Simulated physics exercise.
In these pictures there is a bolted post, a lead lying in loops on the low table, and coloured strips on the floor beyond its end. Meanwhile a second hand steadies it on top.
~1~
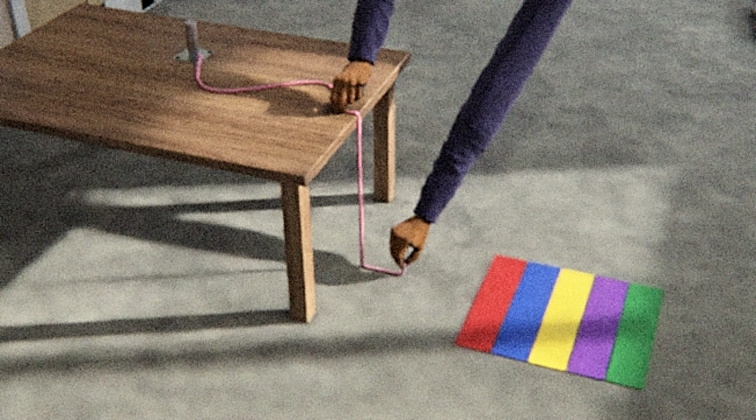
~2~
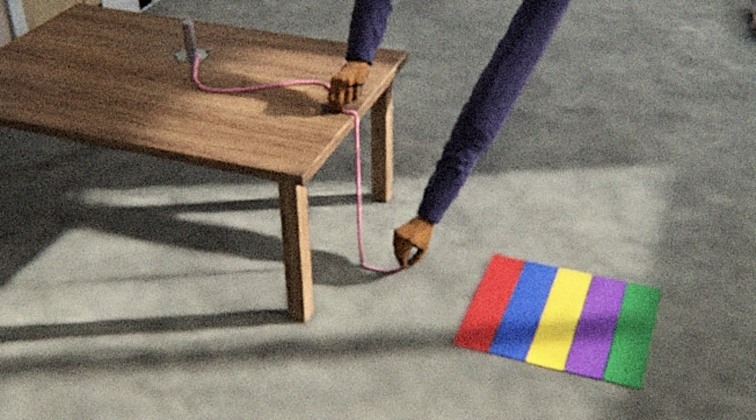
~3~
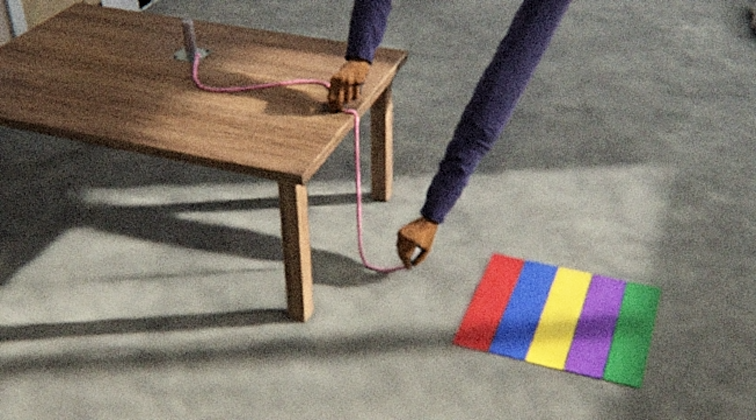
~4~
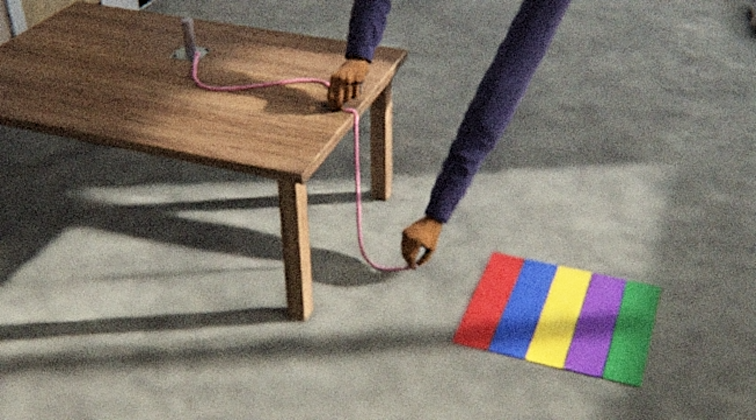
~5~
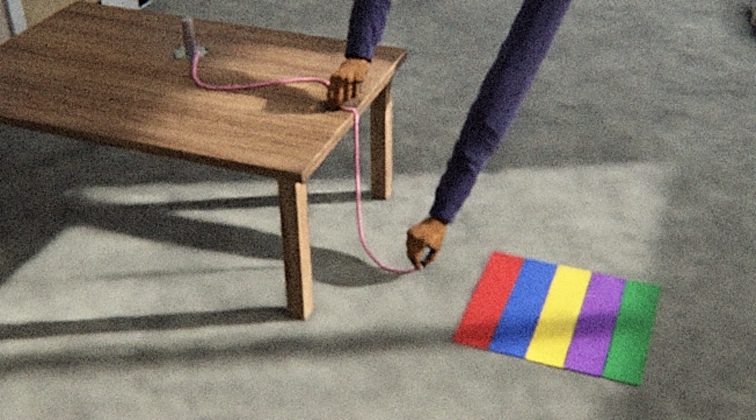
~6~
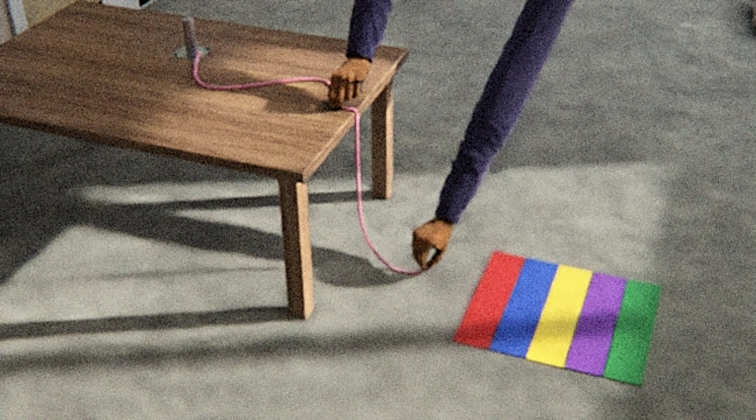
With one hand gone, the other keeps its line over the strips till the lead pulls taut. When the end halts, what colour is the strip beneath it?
Purple.
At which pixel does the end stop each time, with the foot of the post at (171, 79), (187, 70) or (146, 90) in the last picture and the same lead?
Going through them in sequence: (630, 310), (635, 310) and finally (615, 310).
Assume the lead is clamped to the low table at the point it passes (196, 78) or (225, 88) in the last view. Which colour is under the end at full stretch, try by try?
The end lands on yellow the first time and on yellow the second time.
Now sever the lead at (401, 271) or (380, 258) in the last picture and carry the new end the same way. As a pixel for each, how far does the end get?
First try near (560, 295), second near (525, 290).
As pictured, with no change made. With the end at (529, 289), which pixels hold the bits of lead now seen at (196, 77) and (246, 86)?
The first lands at (236, 69), while the second lands at (284, 86).
Soon after, end near (529, 289); over blue.
After that, end near (577, 299); over yellow.
At the stop, end near (606, 306); over purple. Over purple.
